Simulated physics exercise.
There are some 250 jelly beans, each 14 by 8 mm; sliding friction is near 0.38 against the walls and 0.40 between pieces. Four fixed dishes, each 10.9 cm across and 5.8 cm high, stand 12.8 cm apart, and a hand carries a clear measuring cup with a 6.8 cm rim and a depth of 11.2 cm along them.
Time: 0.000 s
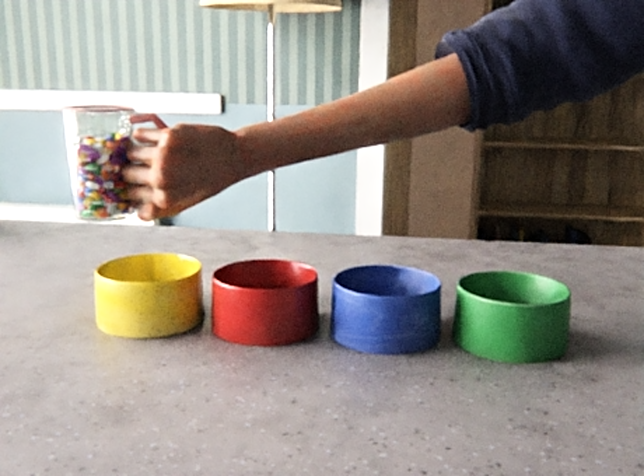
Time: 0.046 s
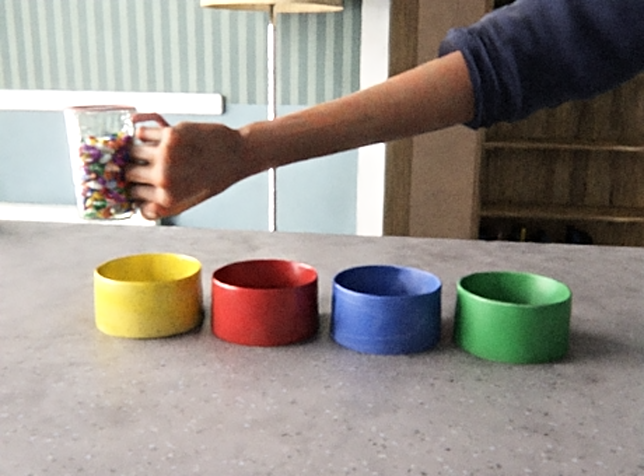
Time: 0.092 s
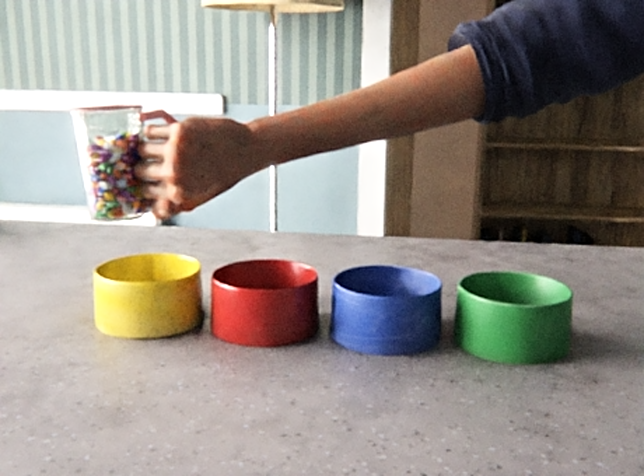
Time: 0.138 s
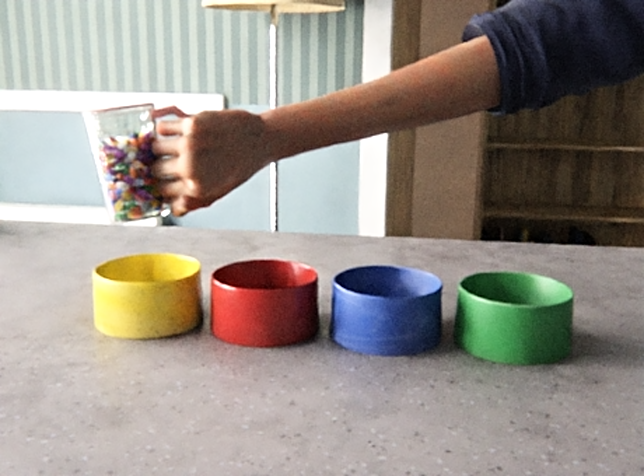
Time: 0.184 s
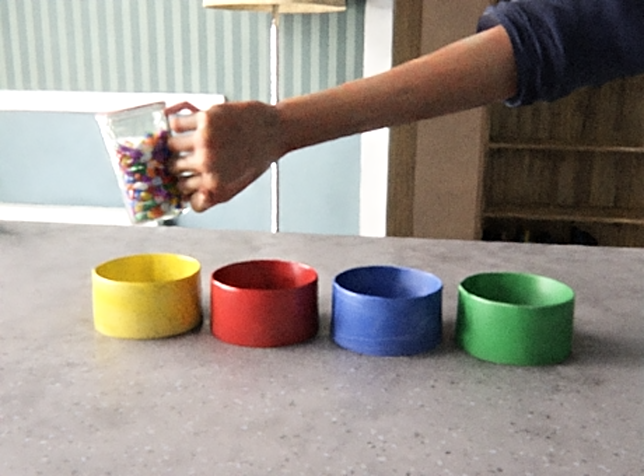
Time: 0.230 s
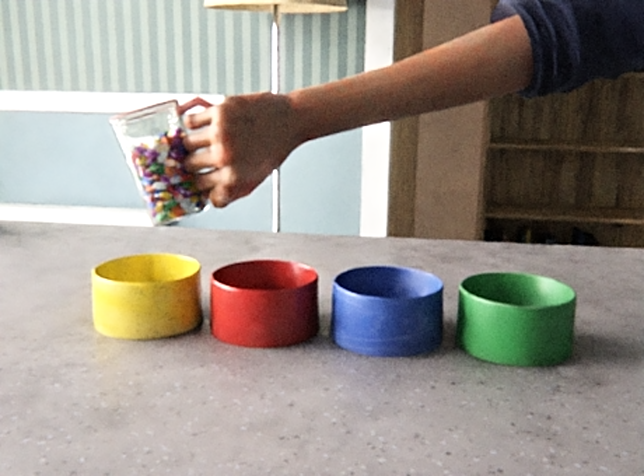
On a gray countertop, a hand moves a cup of colorful beans right, tilting it slightly.
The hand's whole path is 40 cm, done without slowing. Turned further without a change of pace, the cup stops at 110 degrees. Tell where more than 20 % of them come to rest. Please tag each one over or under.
Red dish - under; blue dish - over; green dish - under; yellow dish - under; counter - under.
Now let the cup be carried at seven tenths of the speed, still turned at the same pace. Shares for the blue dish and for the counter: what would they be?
Blue: 90; counter: 0.
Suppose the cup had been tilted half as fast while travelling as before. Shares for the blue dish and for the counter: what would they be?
Shares - blue: 100, counter: 0.
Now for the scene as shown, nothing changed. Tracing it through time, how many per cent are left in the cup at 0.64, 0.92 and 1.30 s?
It goes roughly like this: 100, 100, 85 per cent.
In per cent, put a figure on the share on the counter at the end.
Roughly 0 in a hundred.
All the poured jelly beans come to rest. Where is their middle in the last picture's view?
Close to pixel (394, 316).
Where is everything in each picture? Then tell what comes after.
Cup at (102, 163), tilt 0 degrees, lip at (67, 108), moved 0.0 cm; middle of the pieces at (102, 175); yellow dish at (149, 268); red dish at (265, 274); blue dish at (387, 281); green dish at (513, 287), in the first picture.
Cup at (105, 162), tilt 1 degrees, lip at (69, 108), moved 0.4 cm; middle of the pieces at (105, 175), in the second picture.
Cup at (114, 162), tilt 4 degrees, lip at (76, 109), moved 1.4 cm; middle of the pieces at (114, 175), in the third picture.
Cup at (129, 163), tilt 8 degrees, lip at (88, 112), moved 3.1 cm; middle of the pieces at (130, 176), in the fourth picture.
Cup at (146, 163), tilt 13 degrees, lip at (101, 116), moved 4.9 cm; middle of the pieces at (148, 176), in the fifth picture.
Cup at (163, 164), tilt 18 degrees, lip at (114, 120), moved 6.8 cm; middle of the pieces at (166, 177); yellow dish at (147, 269); red dish at (265, 275); blue dish at (388, 282); green dish at (517, 289). The cup turns about 105 degrees a second and travels 40 cm a second, in the sixth picture.
After 0.64 s, tilt 62 degrees; cup holds 100 %.
Then, at 0.92 s, tilt 92 degrees; cup holds 100 %.
After 1.30 s, tilt 110 degrees; cup holds 85 %, blue 10 %.
By 3.0 s all is still; red 0 %, blue 100 %, green 0 %, yellow 0 %, counter 0 %.
